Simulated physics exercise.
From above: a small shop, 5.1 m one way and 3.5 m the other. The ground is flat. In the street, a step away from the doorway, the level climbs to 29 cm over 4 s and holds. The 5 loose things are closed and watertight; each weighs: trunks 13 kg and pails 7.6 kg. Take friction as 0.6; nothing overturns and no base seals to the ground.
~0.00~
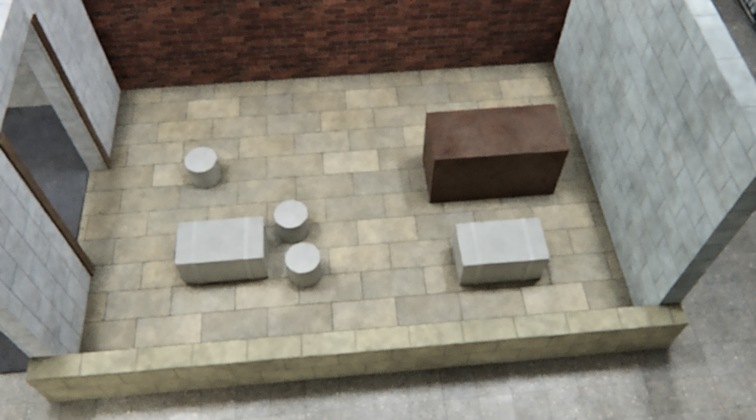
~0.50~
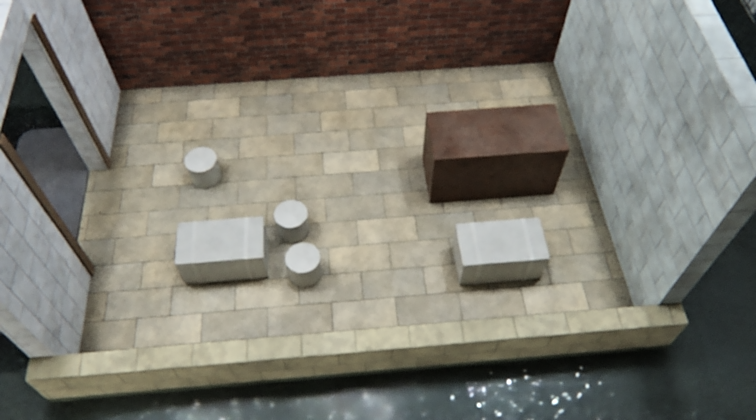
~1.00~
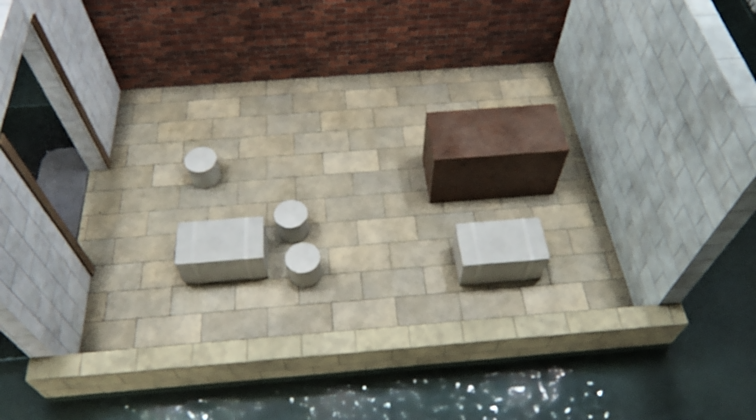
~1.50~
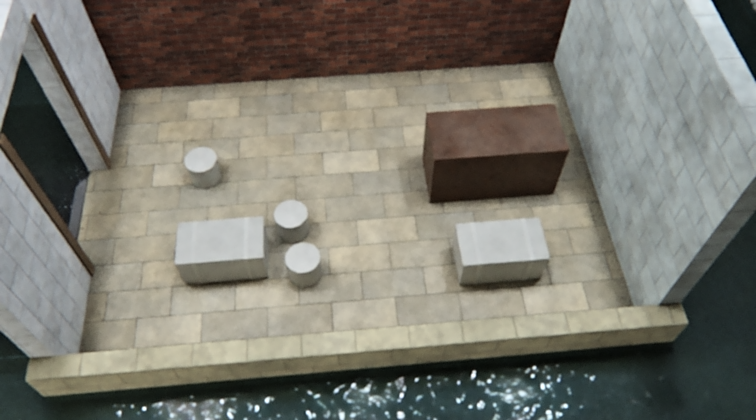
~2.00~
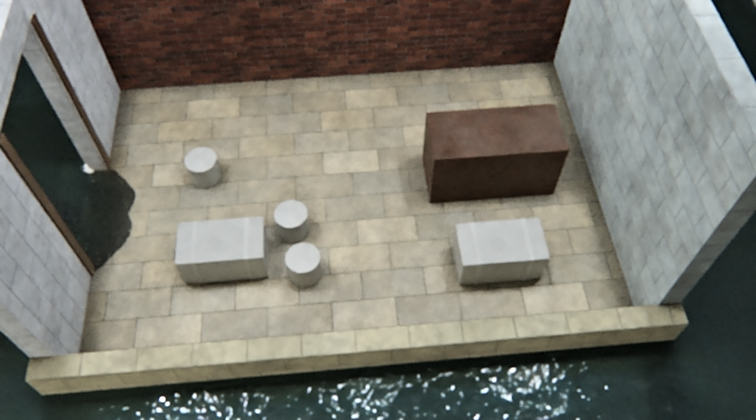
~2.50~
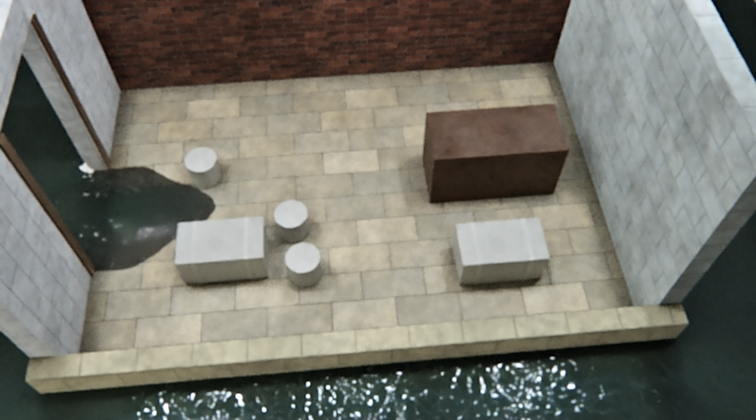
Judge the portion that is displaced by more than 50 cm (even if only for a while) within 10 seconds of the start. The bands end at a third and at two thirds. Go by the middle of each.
It is at least two thirds.
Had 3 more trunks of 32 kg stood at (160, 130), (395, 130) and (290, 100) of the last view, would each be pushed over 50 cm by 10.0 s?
In turn: Less, over, less.
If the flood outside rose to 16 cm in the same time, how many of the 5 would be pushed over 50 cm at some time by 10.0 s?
In that case 1 of them.
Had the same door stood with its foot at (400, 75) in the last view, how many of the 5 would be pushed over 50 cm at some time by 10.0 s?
Then 4.
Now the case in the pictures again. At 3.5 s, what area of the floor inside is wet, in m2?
Roughly 4.0 m2.
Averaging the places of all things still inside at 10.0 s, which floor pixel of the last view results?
At about (530, 226).
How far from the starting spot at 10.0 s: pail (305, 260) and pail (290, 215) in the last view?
In that order: 200 cm, 250 cm.
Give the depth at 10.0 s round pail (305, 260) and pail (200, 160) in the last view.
Roughly 21 and 17 cm.
After 3.5 s 0 of 5 are over 50 cm from their spots; 0 afloat.
After 4.5 s 2 of 5 are over 50 cm from their spots; 0 afloat.
After 7.0 s 5 of 5 are over 50 cm from their spots; 3 afloat.
After 10.0 s 5 of 5 are over 50 cm from their spots, and 5 have been at some point; 5 afloat.
